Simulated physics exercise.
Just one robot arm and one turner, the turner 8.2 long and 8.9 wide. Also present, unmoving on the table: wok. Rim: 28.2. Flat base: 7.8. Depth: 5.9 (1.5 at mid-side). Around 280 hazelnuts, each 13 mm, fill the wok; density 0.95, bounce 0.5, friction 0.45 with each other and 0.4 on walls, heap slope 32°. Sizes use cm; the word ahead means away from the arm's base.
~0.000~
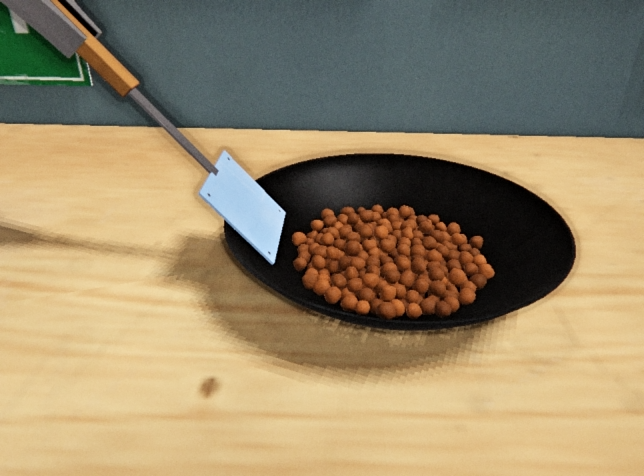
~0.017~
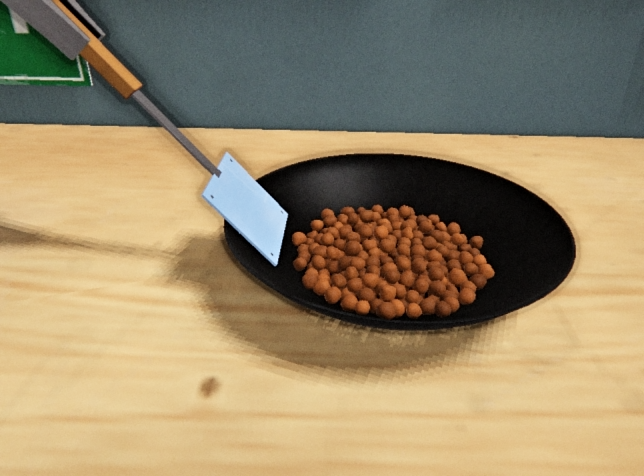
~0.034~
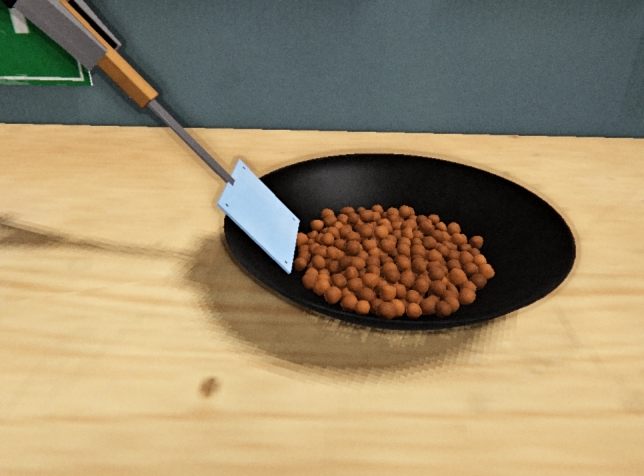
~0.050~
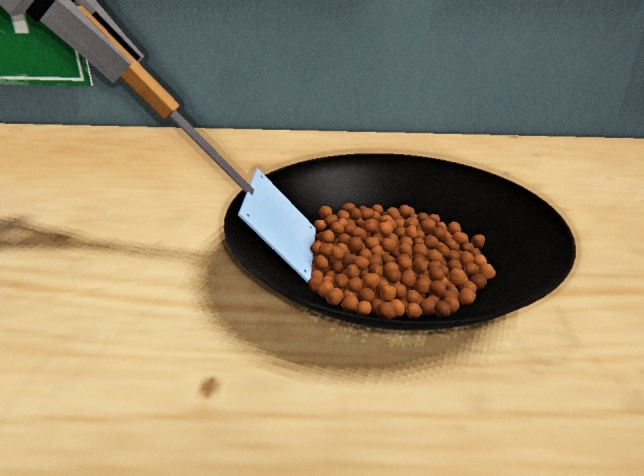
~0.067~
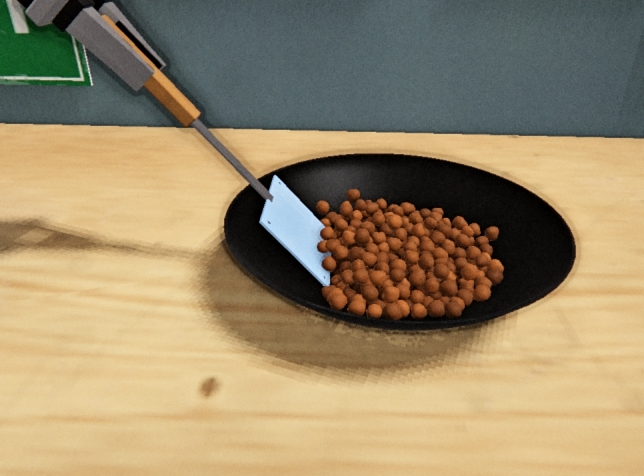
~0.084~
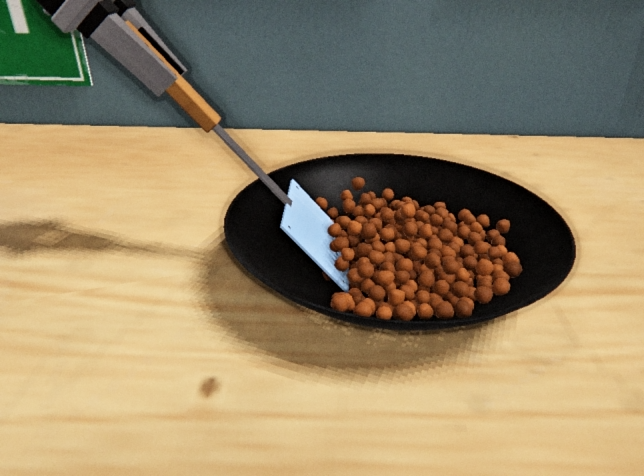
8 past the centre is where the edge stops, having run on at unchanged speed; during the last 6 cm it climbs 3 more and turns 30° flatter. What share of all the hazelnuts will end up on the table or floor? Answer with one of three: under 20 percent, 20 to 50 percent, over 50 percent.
20 to 50 percent.
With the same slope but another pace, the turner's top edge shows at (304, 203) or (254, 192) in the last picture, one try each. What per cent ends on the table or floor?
Respectively, around 40 and 5 per cent.
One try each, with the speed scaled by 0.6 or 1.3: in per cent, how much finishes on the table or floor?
About 5 and 40 per cent.
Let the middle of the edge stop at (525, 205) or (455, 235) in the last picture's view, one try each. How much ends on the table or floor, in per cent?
I'd say some 50 per cent, then some 0 per cent.
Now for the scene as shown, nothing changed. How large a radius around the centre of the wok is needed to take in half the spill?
Roughly 26 cm from the middle.
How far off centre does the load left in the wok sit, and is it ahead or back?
Roughly 3.5 cm ahead.
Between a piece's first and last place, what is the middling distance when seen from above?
It comes to some 7 cm.
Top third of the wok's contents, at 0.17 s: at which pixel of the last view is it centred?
About pixel (483, 224).
After 0.12 s, sloping 49°, highest piece 7 above the table; 276 in the wok.
After 0.17 s, sloping 38°, highest piece 7 above the table; 276 in the wok.
After 0.39 s, sloping 19°, highest piece 8 above the table; 199 in the wok, 57 on the table or floor, 20 on the blade or in flight.
After 1.44 s, sloping 19°, highest piece 5 above the table; 199 in the wok, 77 on the table or floor.
In the end, 199 in the wok, 77 on the table or floor. That is 28 % on the table or floor.
